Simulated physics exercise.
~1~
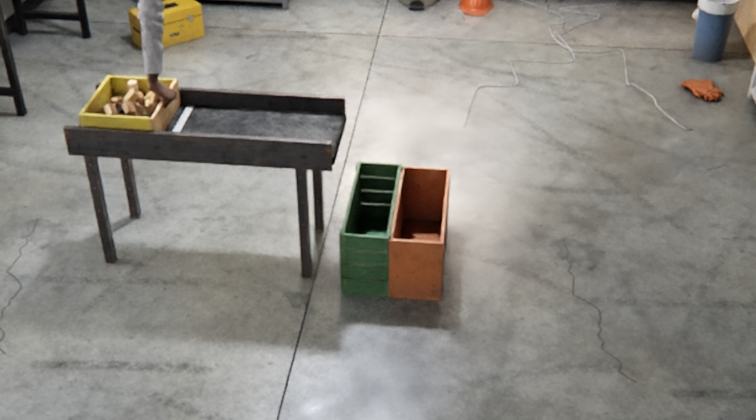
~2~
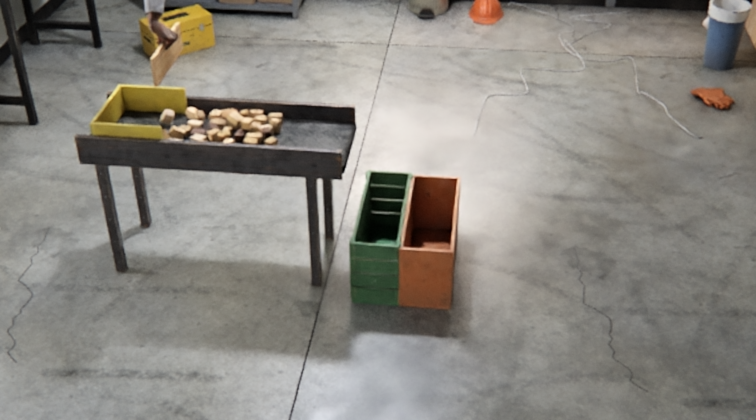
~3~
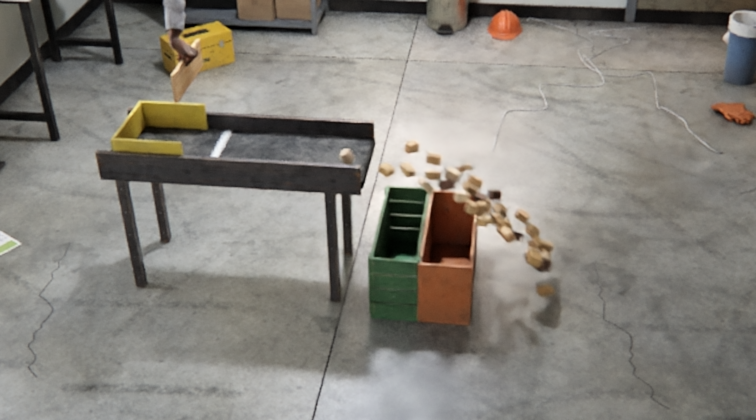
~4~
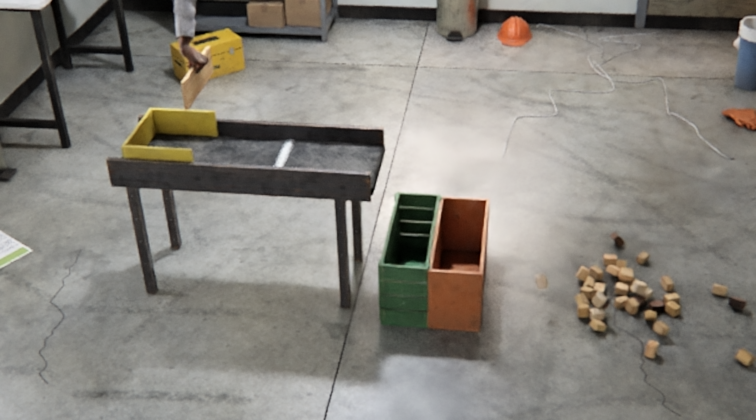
In the video, a hand lifts the gate of a yellow pen on a dark belt table, and the loose wooden blocks ride right, fly off the end over the green and orange boxes, and finish scattered on the concrete floor beyond the orange box.
